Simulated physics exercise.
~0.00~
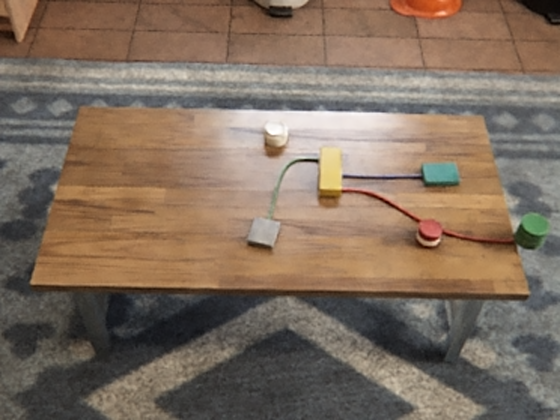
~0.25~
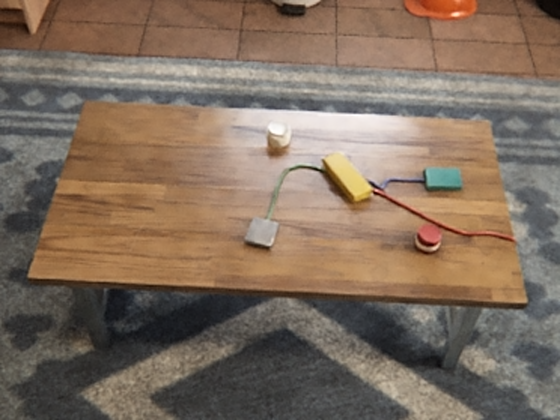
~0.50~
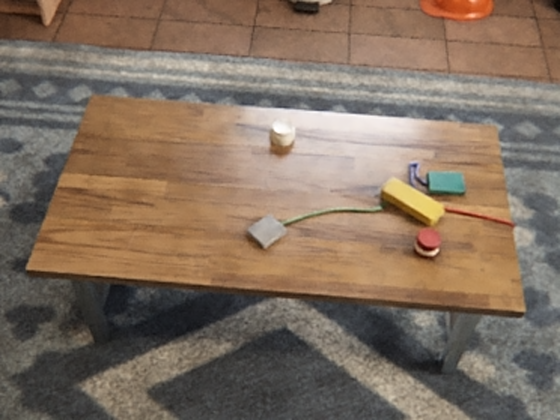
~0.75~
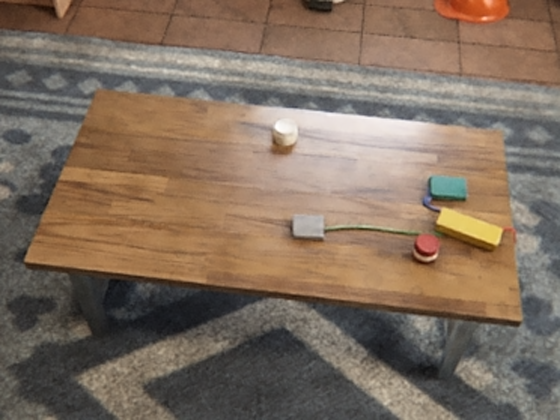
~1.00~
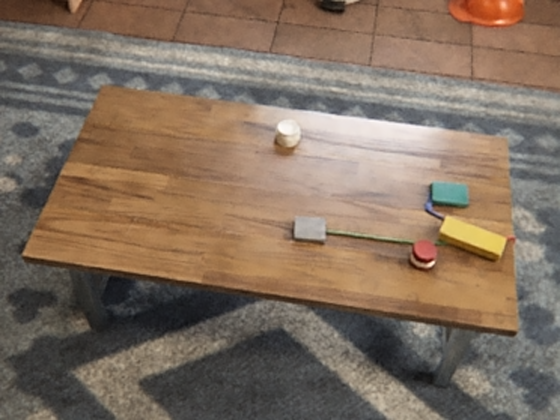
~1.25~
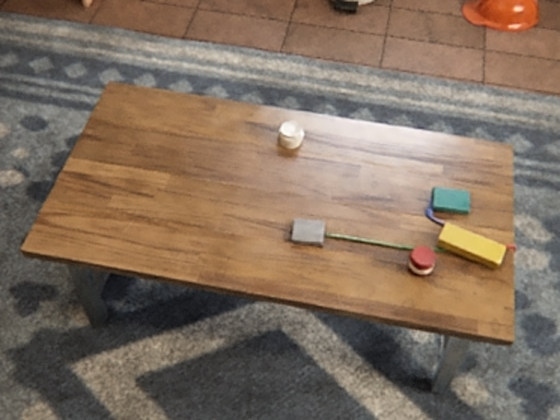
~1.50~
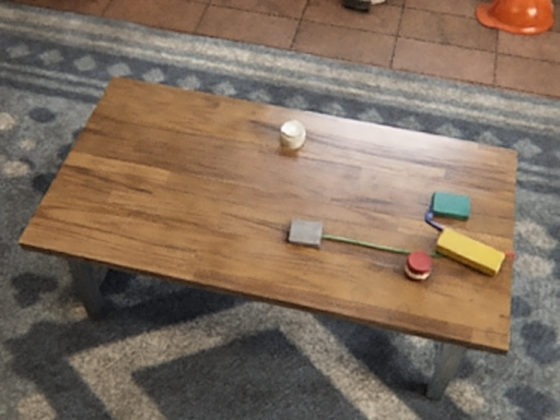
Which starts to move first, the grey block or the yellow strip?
The yellow strip starts to move first, sliding to the right, and the grey block follows only later, once the green cable between them has straightened.
A wooden table stands on a blue-grey patterned rug, seen from above, with a yellow strip near its middle joined by cables to a grey block at the front, a teal block on the right and a green, round speaker at the right edge. A white jar and a red tin also sit on top. The green speaker disappears over the edge, and the yellow strip turns and slides right. Its green cable straightens, and the grey block is drawn right too. The strip stops near the right edge, while the jar, tin and teal block stay put.
